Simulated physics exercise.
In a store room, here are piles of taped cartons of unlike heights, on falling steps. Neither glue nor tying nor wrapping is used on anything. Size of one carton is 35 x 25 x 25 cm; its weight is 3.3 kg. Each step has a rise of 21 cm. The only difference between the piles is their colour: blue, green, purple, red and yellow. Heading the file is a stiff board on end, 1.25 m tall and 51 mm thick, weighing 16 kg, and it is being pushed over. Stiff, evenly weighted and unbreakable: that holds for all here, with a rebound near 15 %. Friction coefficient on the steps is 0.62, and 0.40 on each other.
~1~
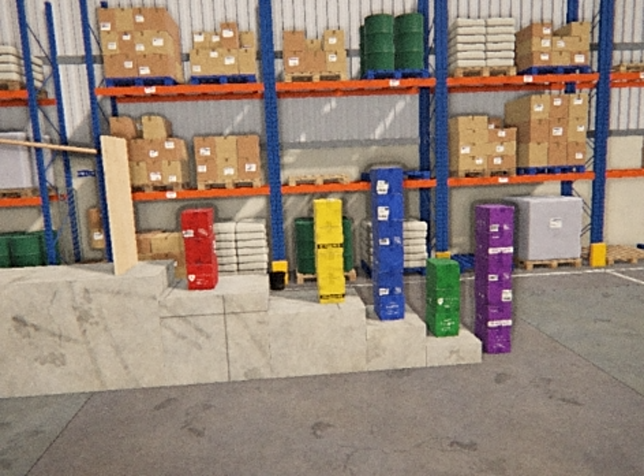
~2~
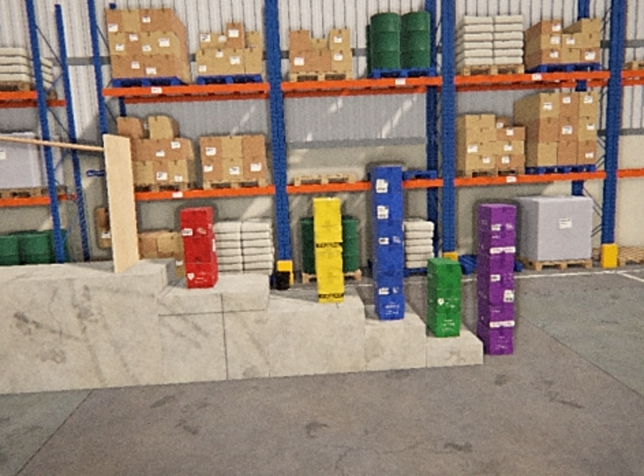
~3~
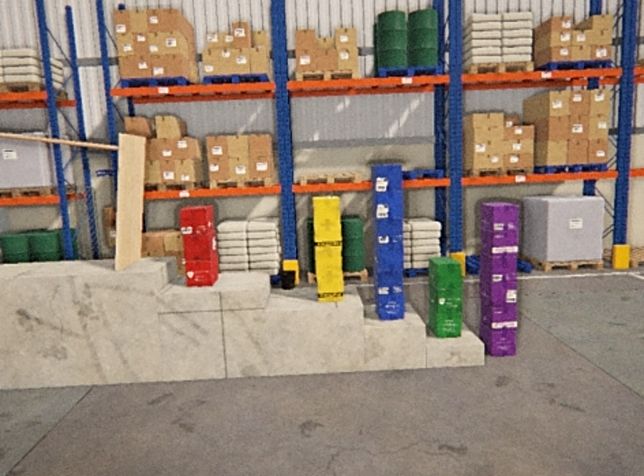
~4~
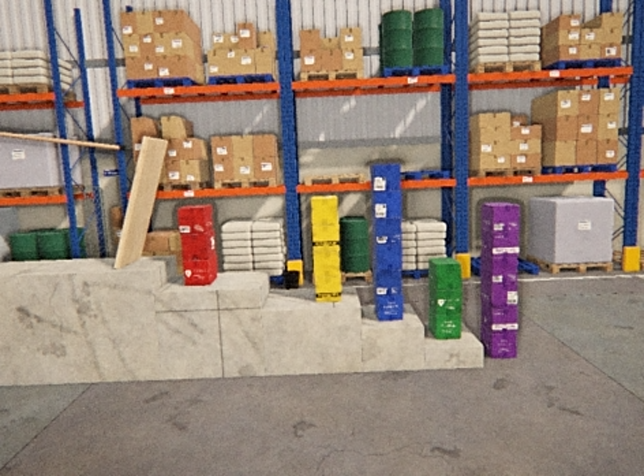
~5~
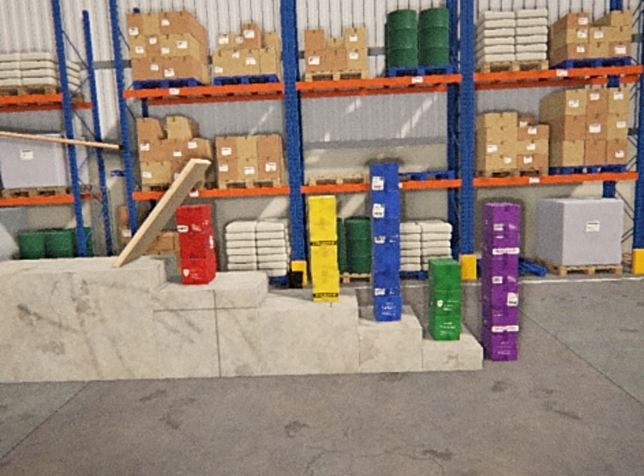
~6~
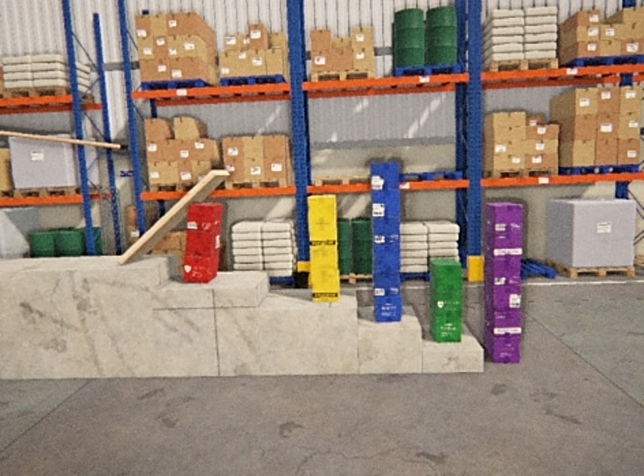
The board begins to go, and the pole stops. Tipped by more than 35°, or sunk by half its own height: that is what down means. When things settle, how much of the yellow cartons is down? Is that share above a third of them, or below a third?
The share is below a third.
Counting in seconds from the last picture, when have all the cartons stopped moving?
At roughly 1.0 seconds.
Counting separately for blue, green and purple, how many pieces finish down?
Colour by colour - blue: 0; green: 0; purple: 0.
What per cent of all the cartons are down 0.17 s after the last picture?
0 %.
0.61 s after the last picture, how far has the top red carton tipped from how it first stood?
At that moment, roughly 90 degrees.
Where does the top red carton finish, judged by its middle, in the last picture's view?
Its centre ends up near pixel (297, 286) in the last picture.
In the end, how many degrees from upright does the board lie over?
85°, roughly.
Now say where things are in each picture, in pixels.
In the first picture (places mark the middle of the side facing us; the camera moves round a little), pole end (98, 152) 8 cm short, board 0° from upright; top yellow carton (329, 215); top red carton (195, 225); the rest undisturbed.
Pole end 21 mm in, board 1° from upright; top yellow carton (328, 214), in the second picture.
Pole end 11 cm in, stopped, board 8° from upright; top yellow carton (327, 212); the rest undisturbed, in the third picture.
Pole end (121, 148) 11 cm in, stopped, board 18° from upright; top yellow carton (325, 212); the rest undisturbed, in the fourth picture.
Pole end (120, 147) 11 cm in, stopped, board 41° from upright; top yellow carton (322, 211); the rest undisturbed, in the fifth picture.
Pole end (122, 147) 11 cm in, stopped, board 50° from upright; top yellow carton (321, 211); top red carton (200, 218) leaning 7°; steepest lean 7°, the carton at (198, 244); 3 disturbed, none down, in the sixth picture.
Then, 0.17 s after the last picture, board 53° from upright; none of the 4 yellow cartons down (0 of 22 in all colours); top yellow carton unmoved; top red carton leaning 16°.
Then, 0.37 s after the last picture, board 65° from upright; none of the 4 yellow cartons down (3 of 22 in all colours); top yellow carton unmoved; top red carton leaning 38°, 8 cm lower.
Then, 0.49 s after the last picture, board 79° from upright; none of the 4 yellow cartons down (3 of 22 in all colours); top yellow carton unmoved; top red carton leaning 59°, 28 cm lower.
Then, 0.61 s after the last picture, board 90° from upright; none of the 4 yellow cartons down (3 of 22 in all colours); top yellow carton unmoved; top red carton on its side.
At rest, board 87° from upright; none of the 4 yellow cartons down (3 of 22 in all colours); top yellow carton unmoved; top red carton on its side. That is 0 per cent. As the last picture would show them, middles, top yellow carton near (323, 209), top red carton near (297, 287).
